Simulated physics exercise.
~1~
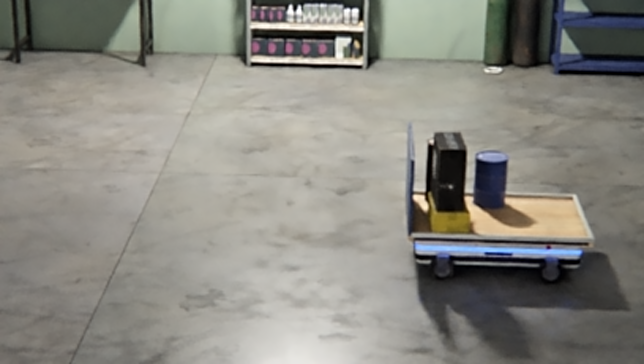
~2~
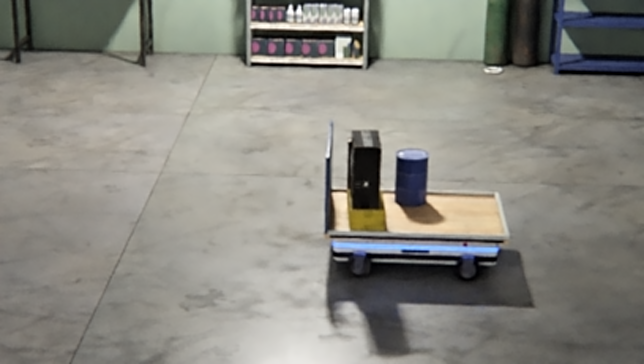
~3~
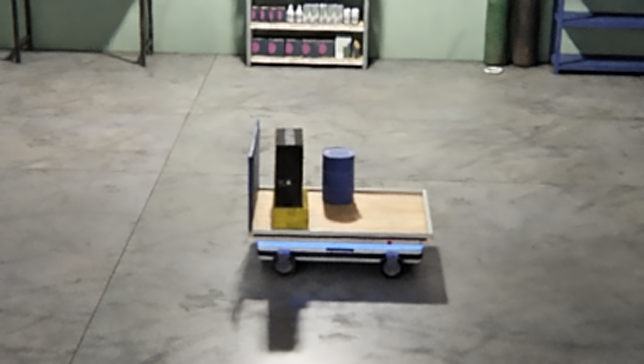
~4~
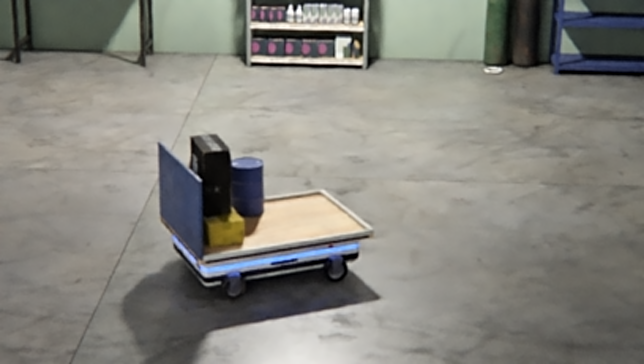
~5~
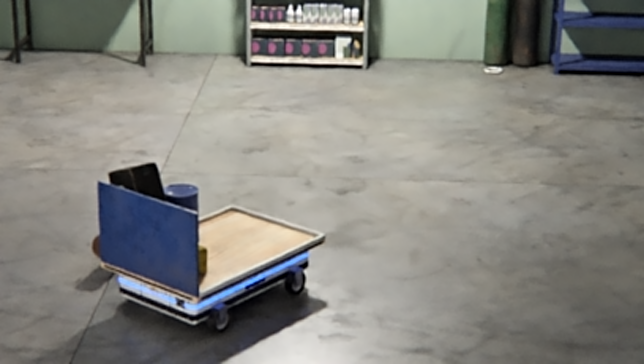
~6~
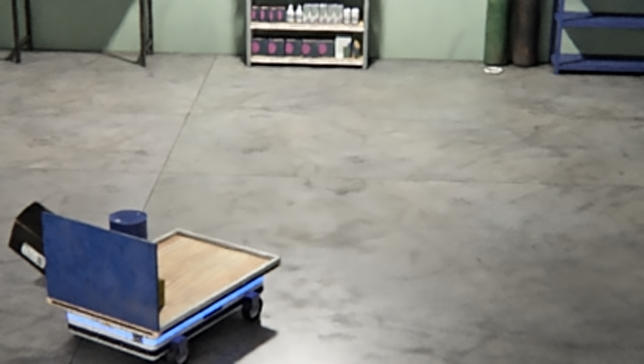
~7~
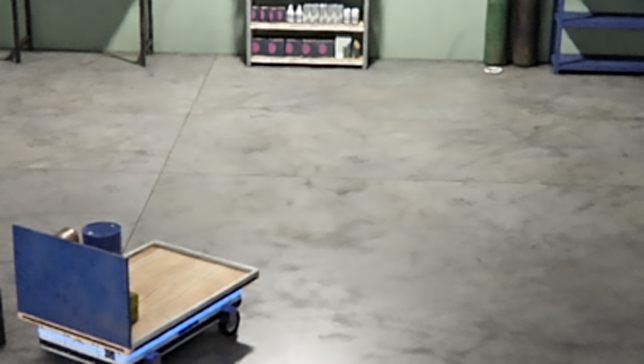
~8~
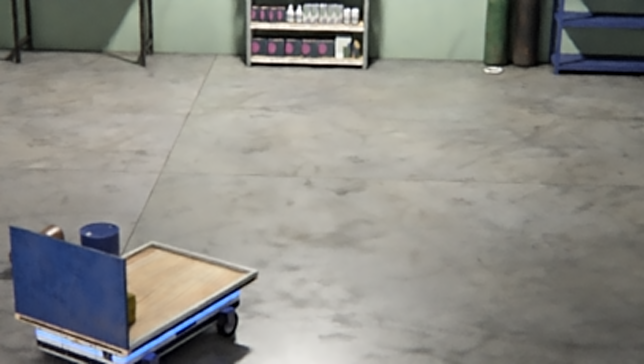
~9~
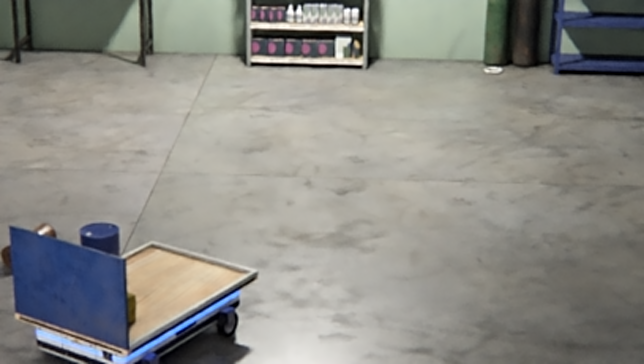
In a warehouse, a cart moves left, turns and stops after a black box tumbles off.
